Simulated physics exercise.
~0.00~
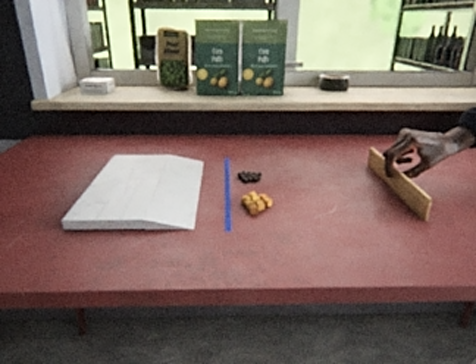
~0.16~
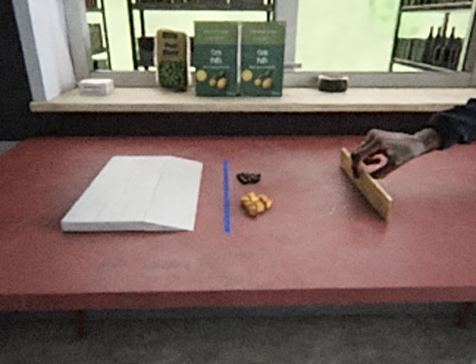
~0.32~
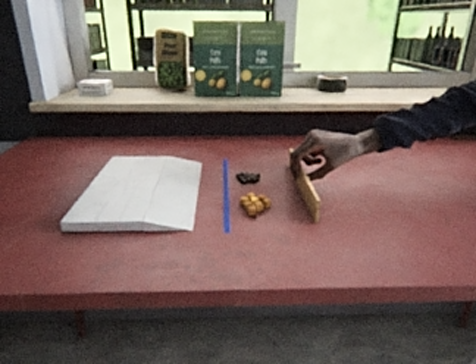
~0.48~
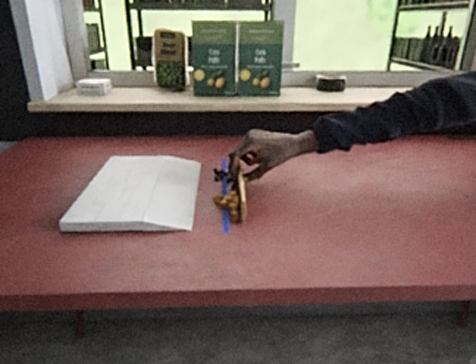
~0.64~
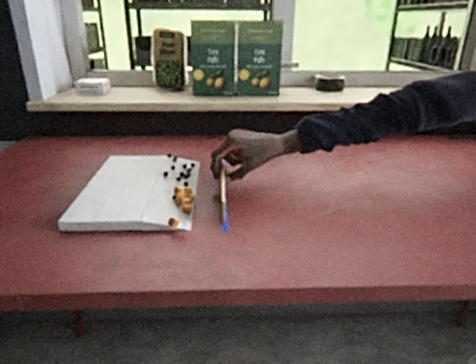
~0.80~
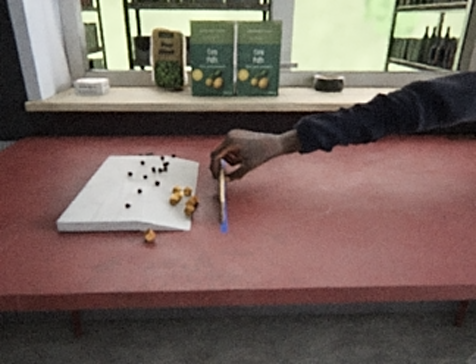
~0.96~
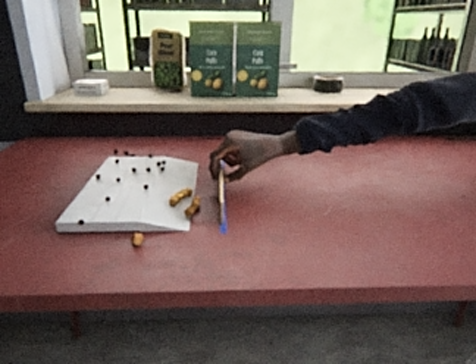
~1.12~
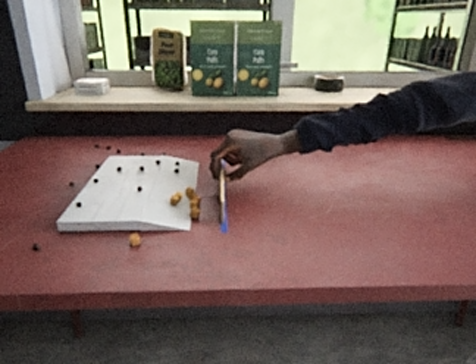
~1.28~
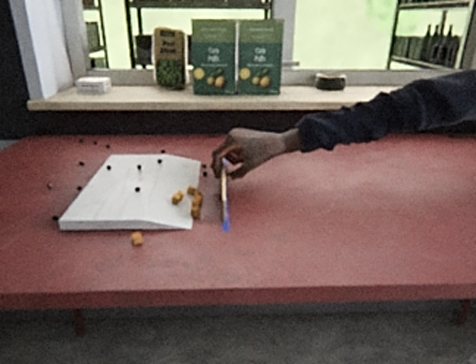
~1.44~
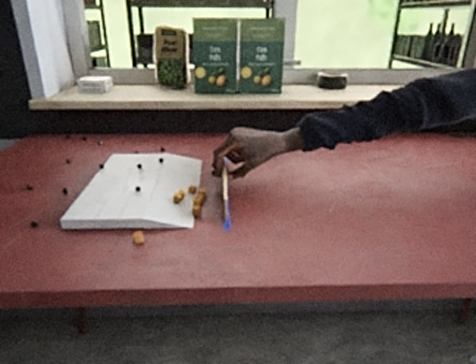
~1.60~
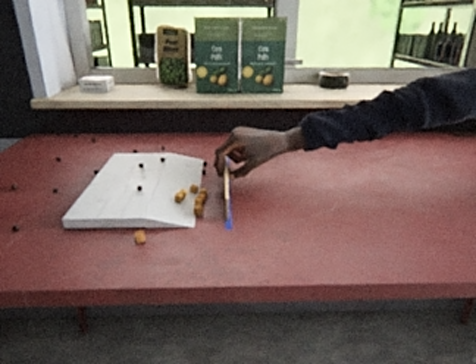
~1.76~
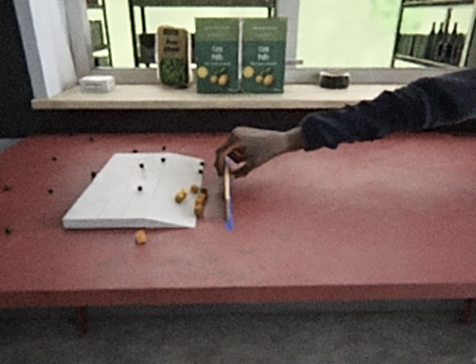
A hand slid a strip of wood left across a red table, pushing two small heaps toward a white ramp, and stopped at the blue tape; most dark bits rolled over and scattered beyond, while the orange pieces stayed around its near edge.
